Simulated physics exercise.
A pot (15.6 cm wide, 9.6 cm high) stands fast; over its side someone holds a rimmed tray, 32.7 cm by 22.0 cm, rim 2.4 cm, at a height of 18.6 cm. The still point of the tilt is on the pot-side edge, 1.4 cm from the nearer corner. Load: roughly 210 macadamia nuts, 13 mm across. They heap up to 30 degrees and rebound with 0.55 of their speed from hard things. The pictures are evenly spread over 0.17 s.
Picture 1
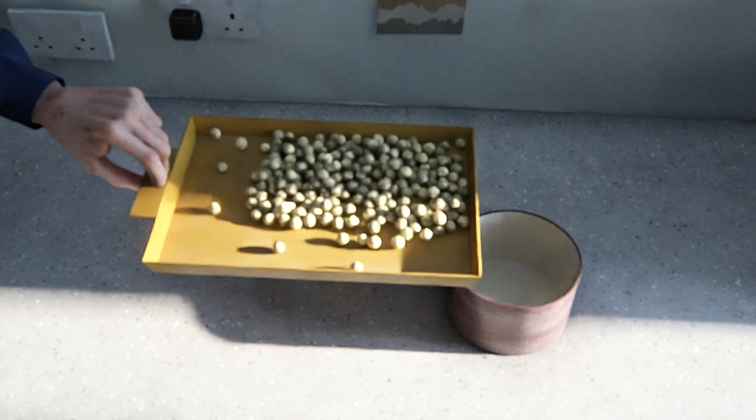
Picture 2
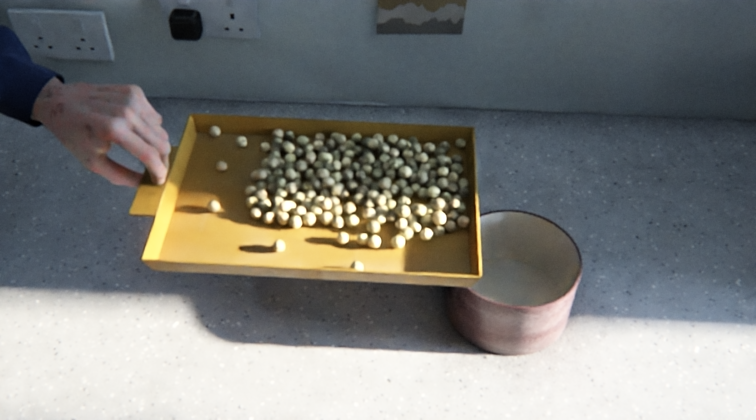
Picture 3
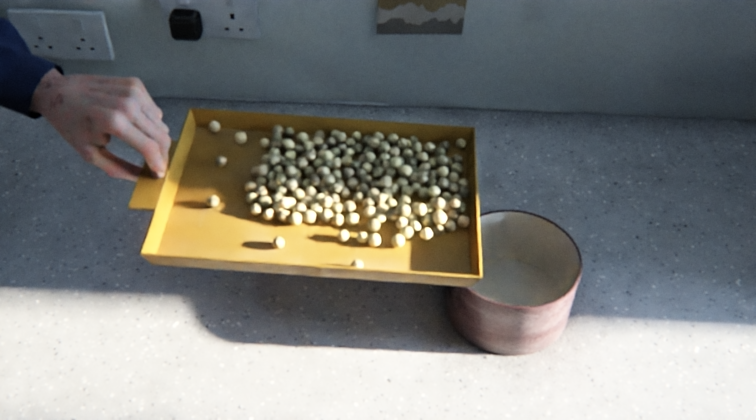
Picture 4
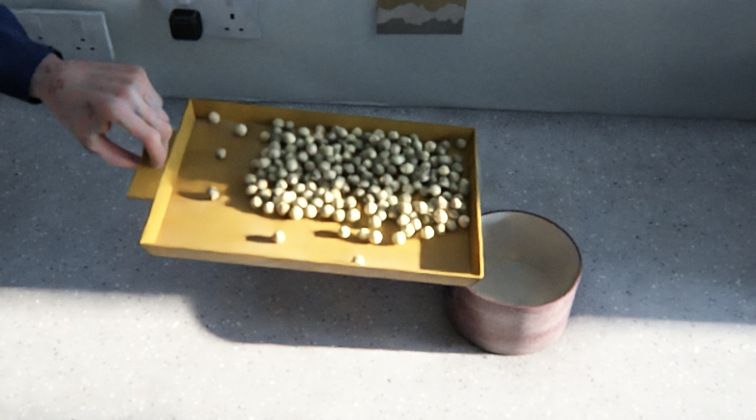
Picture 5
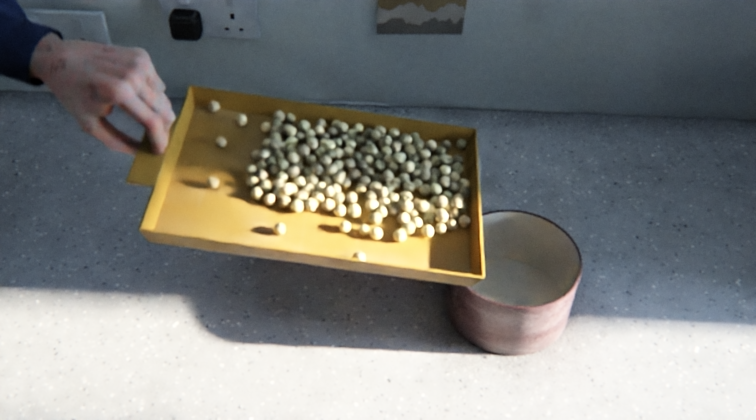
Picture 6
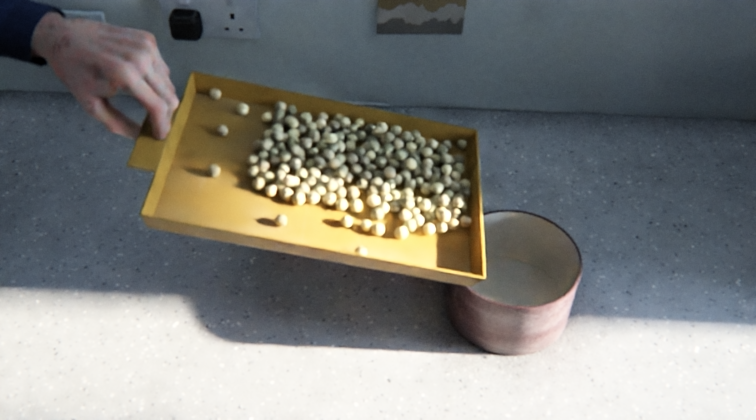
On a speckled grey counter, a hand slowly raises the left end of a nut-filled tray.
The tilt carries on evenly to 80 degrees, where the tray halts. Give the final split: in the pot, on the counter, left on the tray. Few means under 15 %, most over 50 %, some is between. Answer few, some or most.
Pot most, counter some, tray few.
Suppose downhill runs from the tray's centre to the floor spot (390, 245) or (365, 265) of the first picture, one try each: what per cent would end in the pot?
About 0 and 0 per cent.
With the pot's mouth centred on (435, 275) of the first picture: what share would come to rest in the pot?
About 5 per cent.
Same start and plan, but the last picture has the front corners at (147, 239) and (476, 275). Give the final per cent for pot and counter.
Pot 0, counter 100.
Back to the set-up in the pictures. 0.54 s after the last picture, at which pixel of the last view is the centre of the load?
Near (464, 178).
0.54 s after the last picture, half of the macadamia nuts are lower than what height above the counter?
Some 22 cm.
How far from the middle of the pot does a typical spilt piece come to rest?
Roughly 16 cm.
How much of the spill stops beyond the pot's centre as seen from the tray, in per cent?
Some 70 per cent.
Then, 0.33 s after the last picture, tilt 46 degrees; the tray holds 100 %, the pot 0 %.
Then, 0.54 s after the last picture, tilt 68 degrees; the tray holds 90 %, the pot 0 %.
Then, 0.87 s after the last picture, tilt 80 degrees; the tray holds 25 %, the pot 40 %.
In the end, pot 65 %, counter 35 %, tray 0 %.
